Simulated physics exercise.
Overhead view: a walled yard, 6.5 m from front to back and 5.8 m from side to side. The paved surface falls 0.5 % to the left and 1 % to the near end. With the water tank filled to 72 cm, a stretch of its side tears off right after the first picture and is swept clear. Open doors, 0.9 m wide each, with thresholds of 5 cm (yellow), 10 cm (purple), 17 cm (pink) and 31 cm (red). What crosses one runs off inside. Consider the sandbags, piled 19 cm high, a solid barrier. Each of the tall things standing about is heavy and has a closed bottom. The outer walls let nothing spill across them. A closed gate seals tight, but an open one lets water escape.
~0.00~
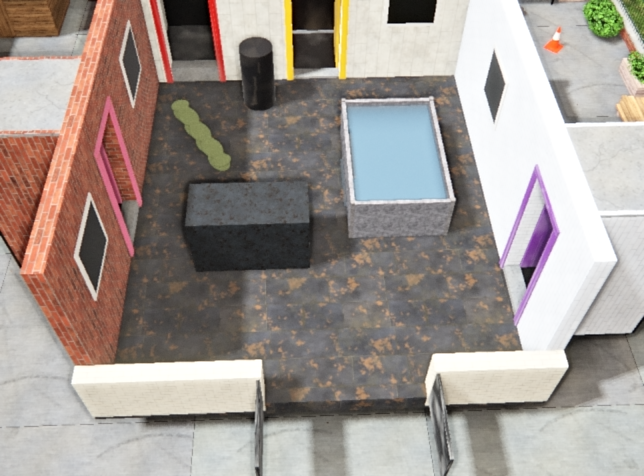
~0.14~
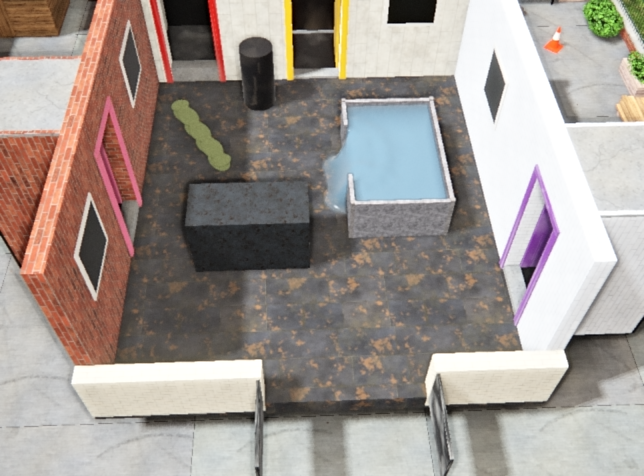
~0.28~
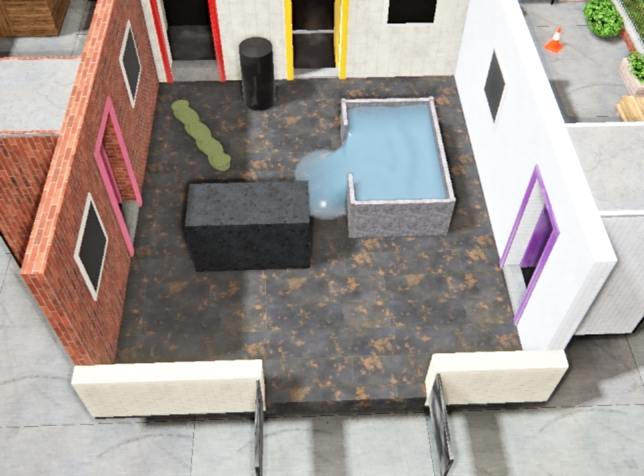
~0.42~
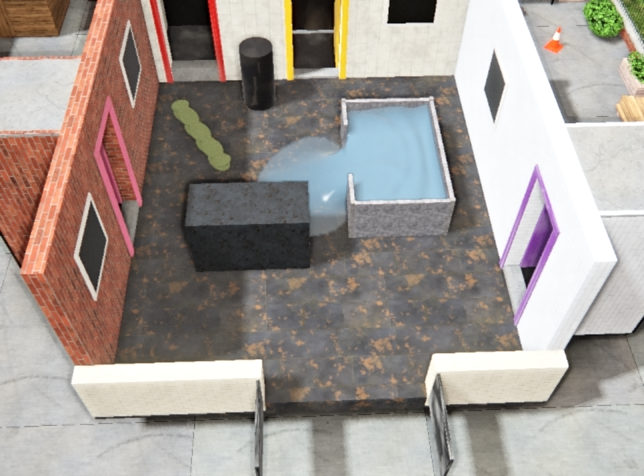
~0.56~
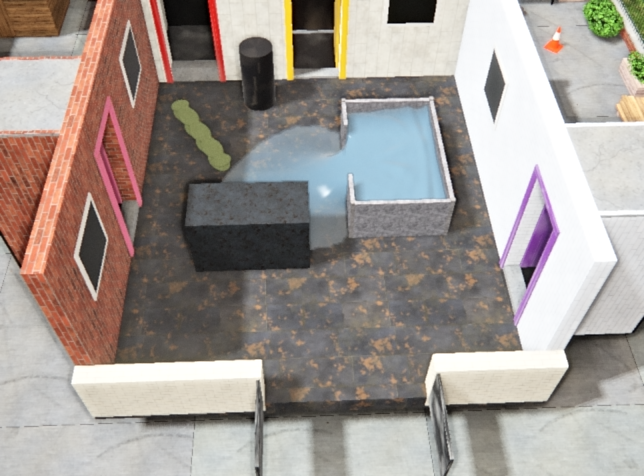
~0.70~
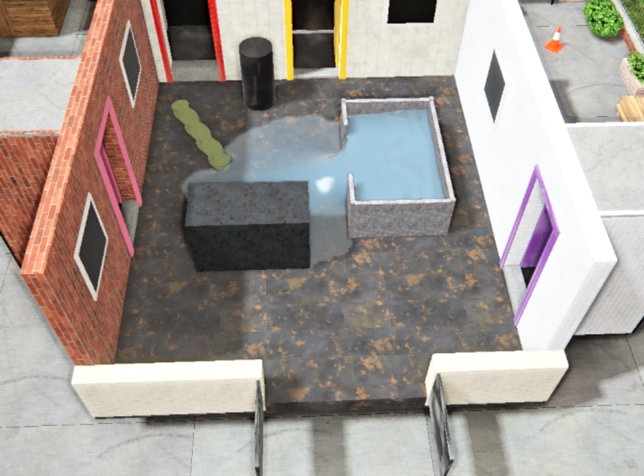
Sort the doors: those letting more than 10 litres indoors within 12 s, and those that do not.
The yellow door is among those that do not; the purple door is among those that do not; the pink door is among those letting more in; the red door is among those that do not.
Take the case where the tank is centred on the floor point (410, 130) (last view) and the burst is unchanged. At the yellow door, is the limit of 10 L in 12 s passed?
So the yellow door tops the limit.
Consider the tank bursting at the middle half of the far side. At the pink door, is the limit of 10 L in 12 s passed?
Then the pink door ends up within bounds.
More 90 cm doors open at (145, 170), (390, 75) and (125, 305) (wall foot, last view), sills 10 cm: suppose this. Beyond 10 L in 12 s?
The first one exceeds it, the second one doesn't reach it, and the third one doesn't reach it.
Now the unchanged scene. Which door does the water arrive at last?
It is the purple one.
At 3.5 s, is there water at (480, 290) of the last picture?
By then the spot is spared.
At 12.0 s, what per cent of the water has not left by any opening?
Some 86 out of every hundred parts.
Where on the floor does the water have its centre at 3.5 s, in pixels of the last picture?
Its balance point lies near (271, 178).
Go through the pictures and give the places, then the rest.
Still water, 72 cm deep, in the water tank at (394, 151), in the first picture.
Water pours out at (349, 171) and has run 0.6 m, to (333, 158); typically 11 cm deep outside, 72 cm at the water tank's back, in the second picture.
The front is at (306, 159), 0.9 m from the gap at (348, 173); 1.0 m2 of floor is under water; 70 cm left at the back of the water tank, in the third picture.
Water pours out at (348, 173) and has run 1.4 m, to a hidden place; typically 8 cm deep outside, 62 cm at the water tank's back, in the fourth picture.
Water pours out at (348, 173) and has run 2.1 m, to a hidden place; typically 6 cm deep outside, 62 cm at the water tank's back, in the fifth picture.
The front is at a hidden place, 2.7 m from the gap at (348, 173); 5.1 m2 of floor is under water; 59 cm left at the back of the water tank, in the sixth picture.
After 1.4 s water covers 30 % of the floor and is deepest (40 cm) near (139, 217); yellow door not reached, purple door not reached, pink door 31 cm at the sill, 9 L in, red door not reached.
After 2.2 s water covers 35 % of the floor and is deepest (40 cm) near (141, 200); yellow door not reached, purple door not reached, pink door 32 cm at the sill, 94 L in, red door 26 cm at the sill, 0 L in.
After 3.5 s water covers 45 % of the floor and is deepest (28 cm) near (139, 217); yellow door 5 cm at the sill, 0 L in, purple door not reached, pink door 23 cm at the sill, 159 L in, red door 22 cm at the sill, 0 L in.
After 7.0 s water covers 80 % of the floor and is deepest (18 cm) near (111, 392); yellow door 2 cm at the sill, 1 L in, purple door not reached, pink door 15 cm at the sill, 190 L in, red door 9 cm at the sill, 0 L in.
After 12.0 s water covers 95 % of the floor and is deepest (11 cm) near (111, 392); yellow door 6 cm at the sill, 1 L in, purple door 9 cm at the sill, 0 L in, pink door 8 cm at the sill, 190 L in, red door 5 cm at the sill, 0 L in.
